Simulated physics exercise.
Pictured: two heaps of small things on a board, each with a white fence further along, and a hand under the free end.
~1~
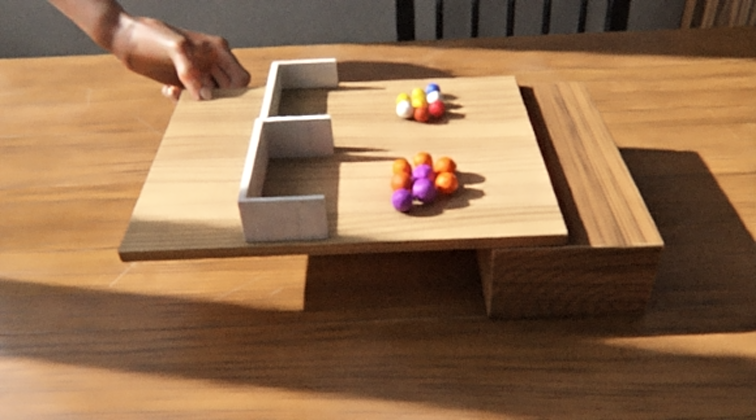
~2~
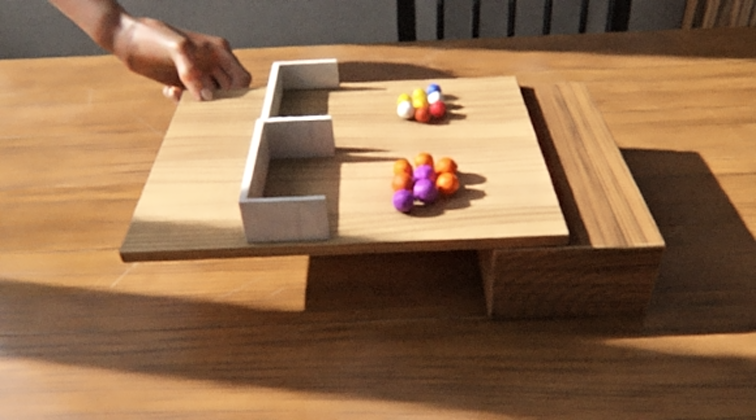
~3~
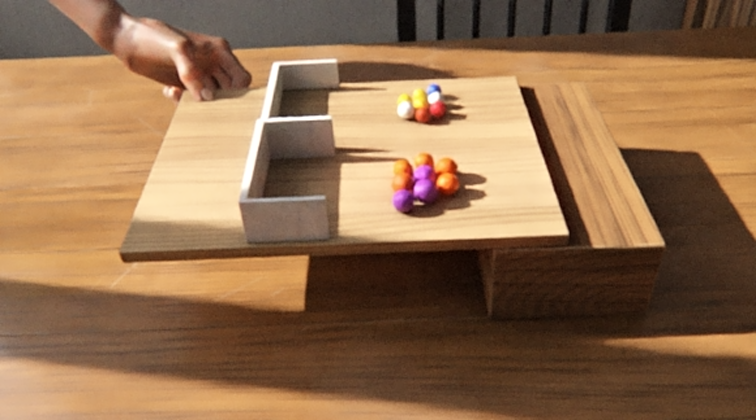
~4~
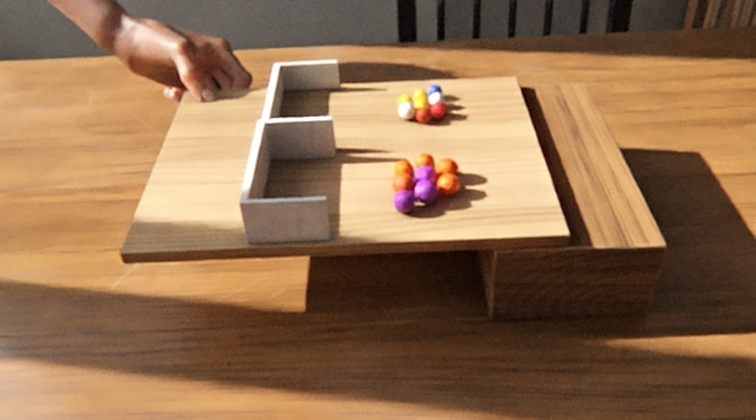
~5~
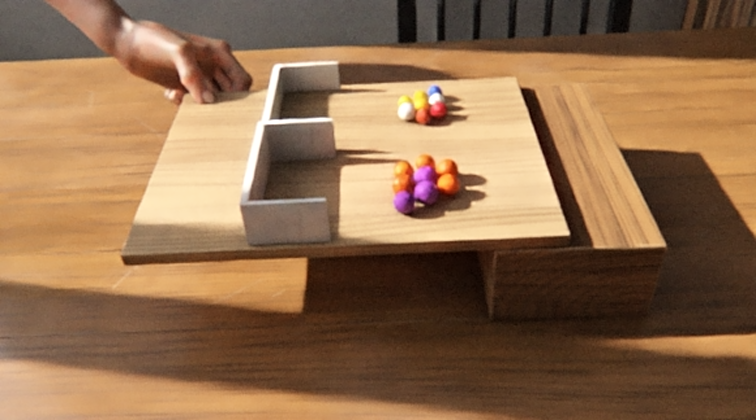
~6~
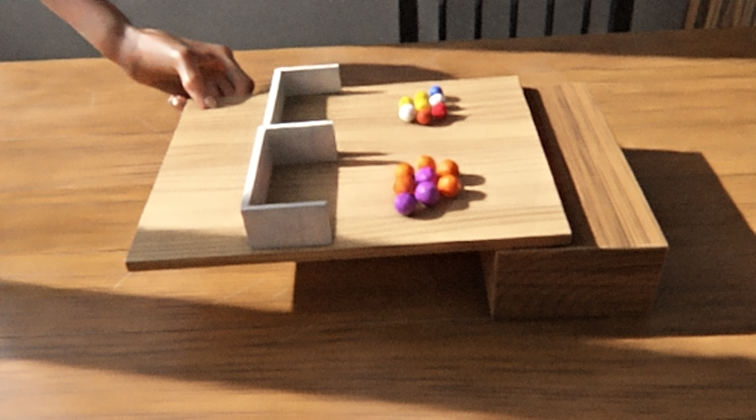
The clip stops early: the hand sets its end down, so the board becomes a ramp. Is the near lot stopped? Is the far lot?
At the end, the near lot is retained; the far lot is retained.
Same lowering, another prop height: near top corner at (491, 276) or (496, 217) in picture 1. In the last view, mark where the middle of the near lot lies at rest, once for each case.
Roughly (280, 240) first, then (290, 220).
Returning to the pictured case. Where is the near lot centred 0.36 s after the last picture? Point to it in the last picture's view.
Around (403, 192).
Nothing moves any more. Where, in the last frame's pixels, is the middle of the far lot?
I reckon it's close to (296, 147).
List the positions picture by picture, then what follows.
Held end of the board at (135, 248), level; block at (542, 187), about a quarter as high as the board is long; near lot at (424, 176), a few gumballs; far lot at (421, 104), a few gumballs; near bar at (255, 177), taller than the pieces; far bar at (272, 104), taller than the pieces, in the first frame.
Held end of the board at (136, 249), level; far lot at (422, 105), in the second frame.
Held end of the board at (136, 249), level; near lot at (425, 176), in the third frame.
Held end of the board at (137, 250), level; far lot at (422, 106), in the fourth frame.
Held end of the board at (138, 252), level; near lot at (426, 178), in the fifth frame.
Held end of the board at (142, 258), down by 2°; block at (545, 189); near lot at (427, 179), not moving; far lot at (423, 107), not moving; near bar at (258, 184); far bar at (275, 111), in the sixth frame.
Then, 0.36 s after the last picture, board sloping at 9°; near lot on its way down; far lot on its way down.
Then, 0.74 s after the last picture, board sloping at 15°; near lot has reached its bar; far lot has reached its bar.
Then, 1.19 s after the last picture, board resting at 16°; near lot has reached its bar; far lot has reached its bar.
At rest, board resting at 16°; near lot gathered behind its bar; far lot gathered behind its bar.
